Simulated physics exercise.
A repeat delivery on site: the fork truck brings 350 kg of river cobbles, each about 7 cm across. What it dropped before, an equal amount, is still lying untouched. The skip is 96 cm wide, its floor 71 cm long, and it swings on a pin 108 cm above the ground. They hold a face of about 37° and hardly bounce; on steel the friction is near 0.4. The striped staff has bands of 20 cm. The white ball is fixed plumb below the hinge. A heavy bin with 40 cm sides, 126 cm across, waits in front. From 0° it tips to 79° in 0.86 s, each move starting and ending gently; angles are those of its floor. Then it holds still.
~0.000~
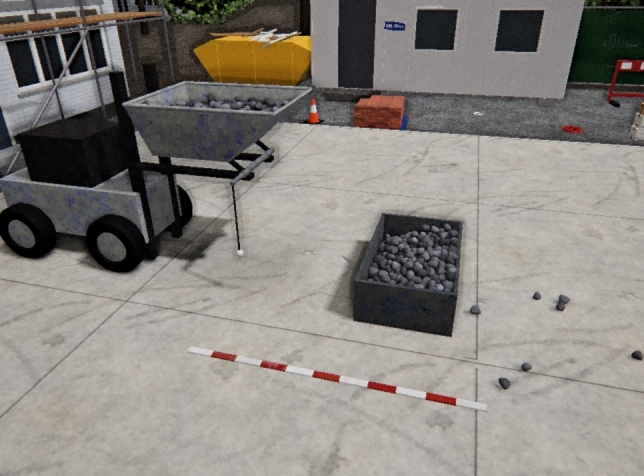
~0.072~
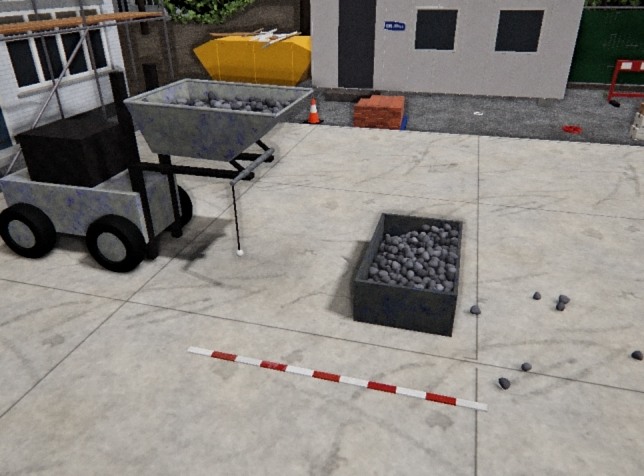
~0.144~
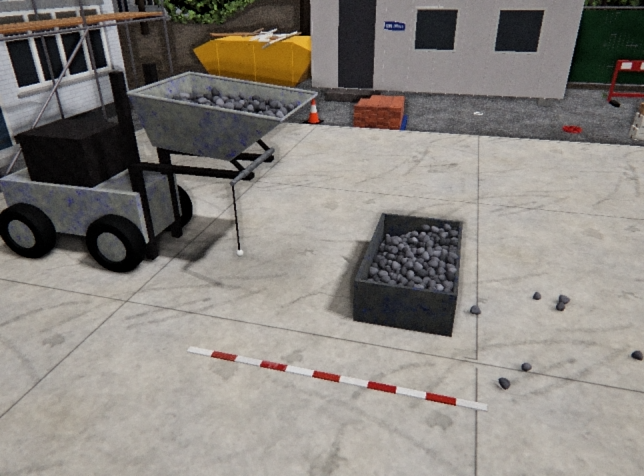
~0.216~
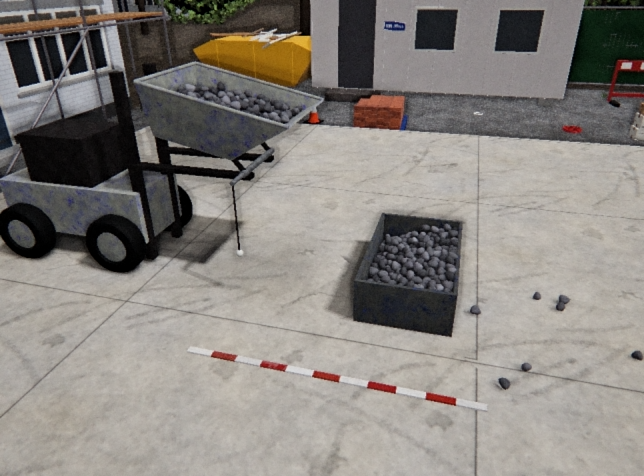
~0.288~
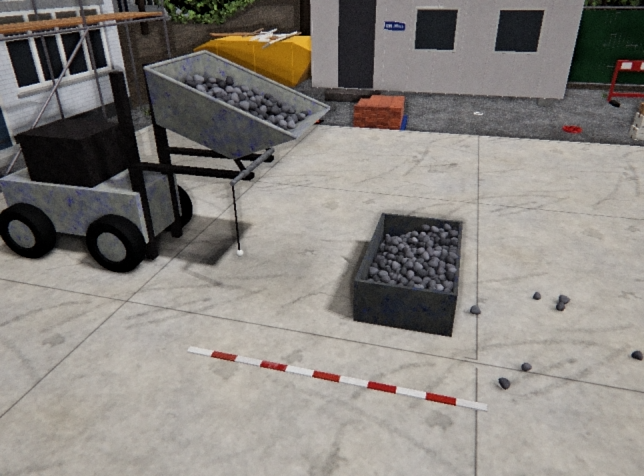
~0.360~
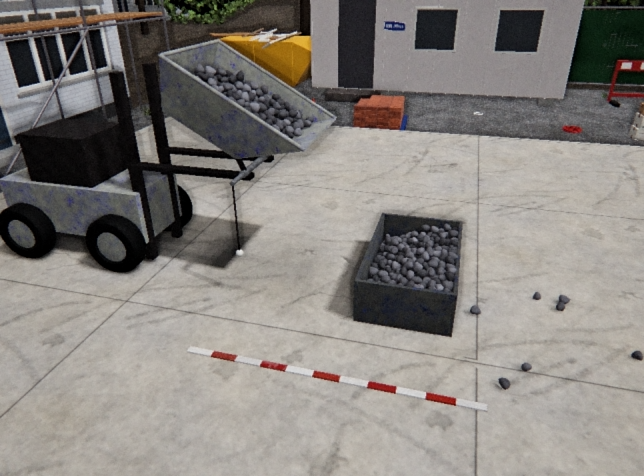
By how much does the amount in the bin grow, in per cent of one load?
Roughly 50 per cent of a load more.
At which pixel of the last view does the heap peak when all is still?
Around (397, 240).
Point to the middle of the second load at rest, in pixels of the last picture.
Around (376, 265).
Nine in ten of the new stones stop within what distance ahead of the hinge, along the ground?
Roughly 150 cm ahead of it.
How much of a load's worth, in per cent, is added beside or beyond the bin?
Some 5 per cent of a load.
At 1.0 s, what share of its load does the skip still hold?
About 75 per cent.
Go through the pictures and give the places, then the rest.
In the first picture, the skip is at 0°, its lip at (273, 114); the top of the load is at (235, 104). The earlier load is highest near (448, 256), 40 cm above ground level, 99 % in the bin, 1 % beside or beyond the bin.
In the second picture, the skip is at 2°, its lip at (276, 116); the top of the load is at (234, 103); the stones move at 0.3 m/s on average.
In the third picture, lip at (281, 120), floor tilted 6°, highest stones at (201, 98); the stones move at 0.7 m/s on average.
In the fourth picture, lip at (288, 128), floor tilted 12°, highest stones at (203, 90); the stones move at 1.0 m/s on average.
In the fifth picture, lip at (297, 138), floor tilted 21°, highest stones at (202, 82); the stones move at 1.2 m/s on average.
In the sixth picture, the skip is at 30°, its lip at (304, 150); the top of the load is at (208, 72); the stones move at 1.3 m/s on average.
After 0.6 s the floor is at 66°; in per cent of one load, 100 in the skip, 99 in the bin, 1 beside or beyond the bin; the foremost stones are at (532, 321).
After 1.0 s the floor is at 79°; in per cent of one load, 73 in the skip, 27 short of the bin, 99 in the bin, 1 beside or beyond the bin; the foremost stones are at (532, 321).
After 1.3 s the floor is at 79°; in per cent of one load, 5 in the skip, 46 short of the bin, 146 in the bin, 3 beside or beyond the bin; the foremost stones are at (533, 321).
After 3.7 s the floor is at 79°; in per cent of one load, 0 in the skip, 45 short of the bin, 148 in the bin, 6 beside or beyond the bin; the foremost stones are at (575, 314). Net gain in the bin, 50.
